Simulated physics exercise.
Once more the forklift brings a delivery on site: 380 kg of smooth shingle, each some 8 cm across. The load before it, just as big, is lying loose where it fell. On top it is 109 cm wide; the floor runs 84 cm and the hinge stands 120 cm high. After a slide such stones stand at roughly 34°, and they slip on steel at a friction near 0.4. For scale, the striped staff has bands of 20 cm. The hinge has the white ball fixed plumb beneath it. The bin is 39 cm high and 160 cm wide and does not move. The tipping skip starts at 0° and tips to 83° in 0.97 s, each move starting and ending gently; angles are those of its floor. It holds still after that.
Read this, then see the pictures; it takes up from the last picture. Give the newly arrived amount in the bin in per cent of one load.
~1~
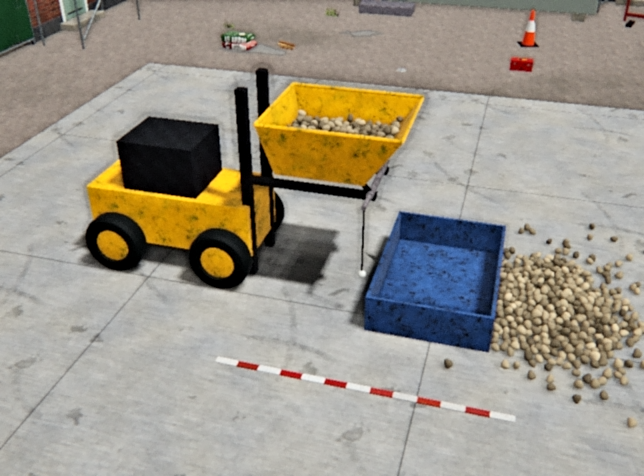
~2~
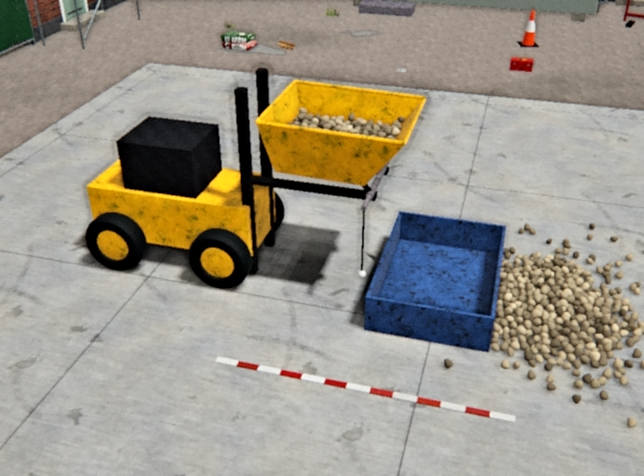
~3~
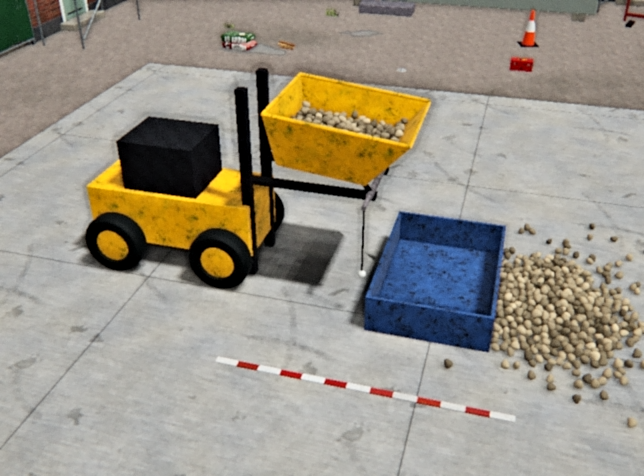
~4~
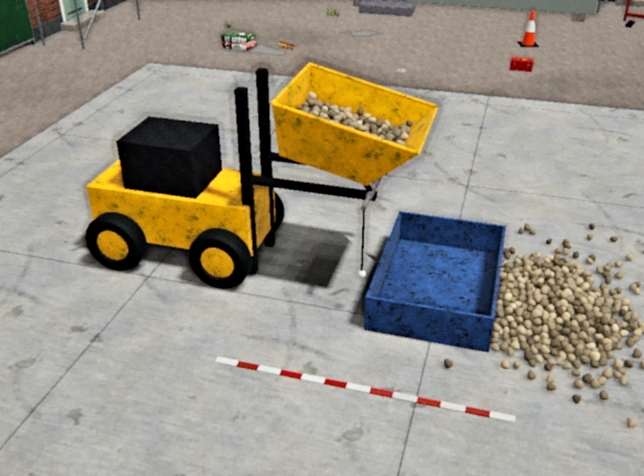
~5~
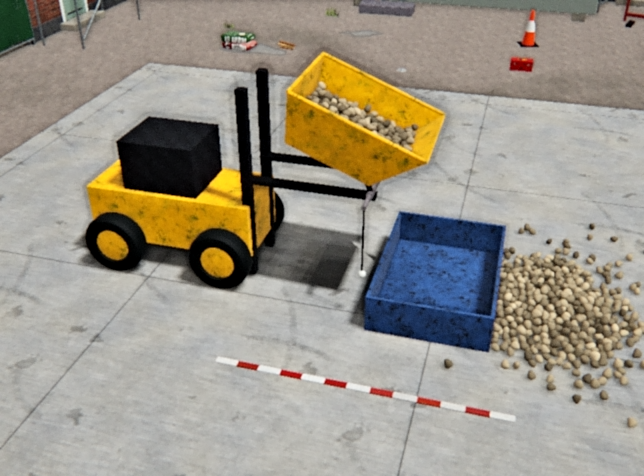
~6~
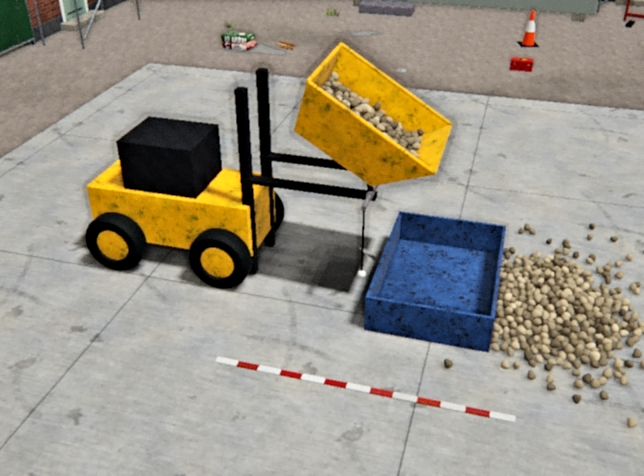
The new amount is about 48 per cent of a load.
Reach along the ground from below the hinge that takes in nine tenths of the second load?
Distance ahead of it: About 200 cm.
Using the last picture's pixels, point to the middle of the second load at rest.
Centre at roughly (503, 295).
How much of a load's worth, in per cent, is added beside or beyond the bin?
Around 50 per cent of a load, I'd say.
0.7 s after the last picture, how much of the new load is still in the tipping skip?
It still holds about 80 per cent.
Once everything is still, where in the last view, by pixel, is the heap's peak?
Pretty much at (534, 285), give or take.
Then, 0.3 s after the last picture the floor is at 70°; in per cent of one load, 100 in the tipping skip, 99 beside or beyond the bin; the foremost stones are past the picture's edge.
Then, 0.7 s after the last picture the floor is at 83°; in per cent of one load, 78 in the tipping skip, 22 in the bin, 99 beside or beyond the bin; the foremost stones are past the picture's edge.
Then, 1.0 s after the last picture the floor is at 83°; in per cent of one load, 13 in the tipping skip, 42 in the bin, 144 beside or beyond the bin; the foremost stones are past the picture's edge.
Then, 3.6 s after the last picture the floor is at 83°; in per cent of one load, 0 in the tipping skip, 48 in the bin, 151 beside or beyond the bin; the foremost stones are past the picture's edge. Net gain in the bin, 48.
